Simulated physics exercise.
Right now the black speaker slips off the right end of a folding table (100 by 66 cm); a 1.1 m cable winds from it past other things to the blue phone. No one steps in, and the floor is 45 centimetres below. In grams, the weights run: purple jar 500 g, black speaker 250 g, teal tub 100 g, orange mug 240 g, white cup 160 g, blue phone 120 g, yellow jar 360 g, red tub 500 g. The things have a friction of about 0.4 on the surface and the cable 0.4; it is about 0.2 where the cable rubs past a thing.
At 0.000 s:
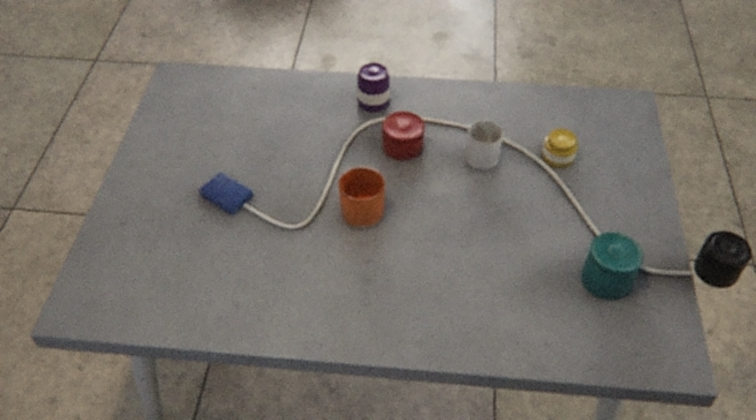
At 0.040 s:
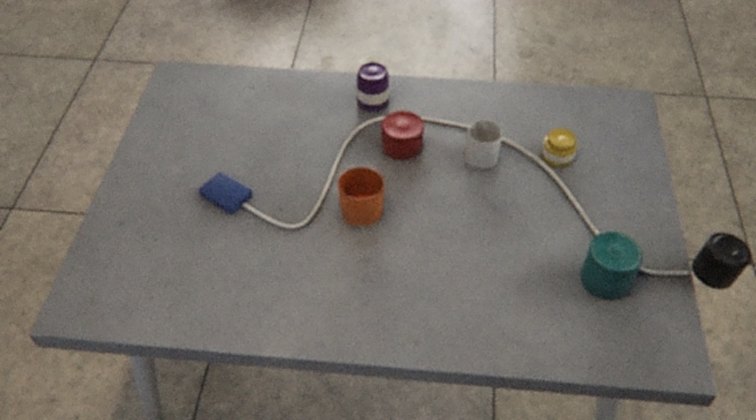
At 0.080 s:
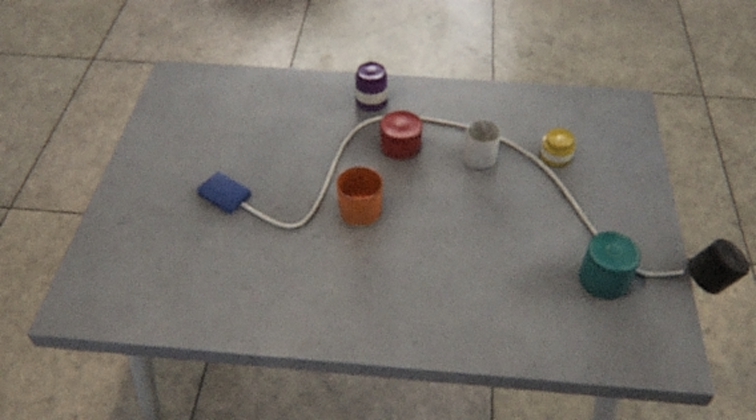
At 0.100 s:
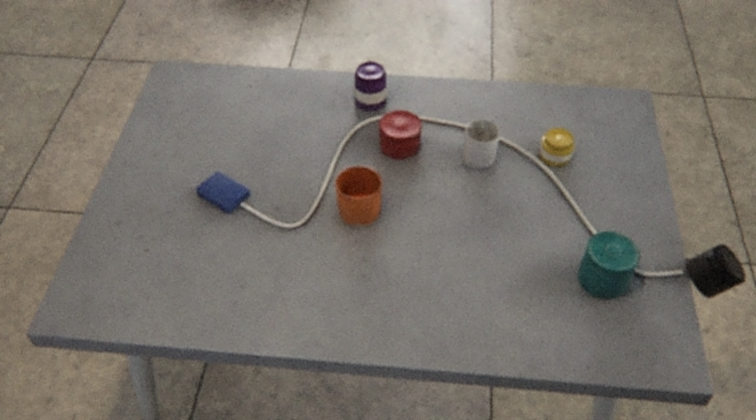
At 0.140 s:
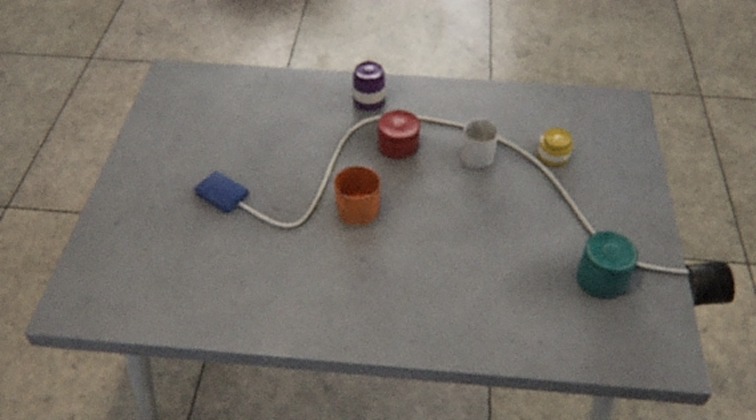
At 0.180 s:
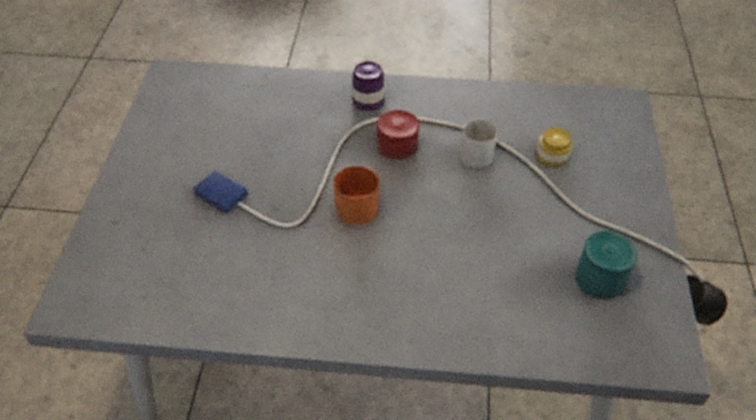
The clip shows a black cylindrical object at a gray table's right edge, joined by a pale cable to a small blue item, tilting and slipping downward beside the edge; the cable then shifts near the still teal tub.
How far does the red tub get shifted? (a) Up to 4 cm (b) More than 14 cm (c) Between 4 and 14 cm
a.
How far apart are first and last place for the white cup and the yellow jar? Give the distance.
The white cup ends up 0 cm from where it began, and the yellow jar 0 cm.
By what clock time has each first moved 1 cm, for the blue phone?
Blue phone: Roughly 0.32 s.
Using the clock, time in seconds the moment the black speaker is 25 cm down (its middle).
That is: 0.30 s.
After 0.4 s, the cable's tail end at (288, 144); blue phone 13 cm off its start, black speaker over the edge.
After 0.7 s, the cable's tail end at (336, 121); blue phone 27 cm off its start, black speaker over the edge.
After 0.9 s, the cable's tail end at (336, 121); blue phone 27 cm off its start at (353, 126), black speaker over the edge.
After 1.2 s, the cable's tail end at (336, 121); blue phone 27 cm off its start, black speaker over the edge.
After 2.4 s, the cable's tail end at (336, 121); red tub 0 cm off its start at (398, 124), blue phone 27 cm off its start at (353, 126), black speaker over the edge.
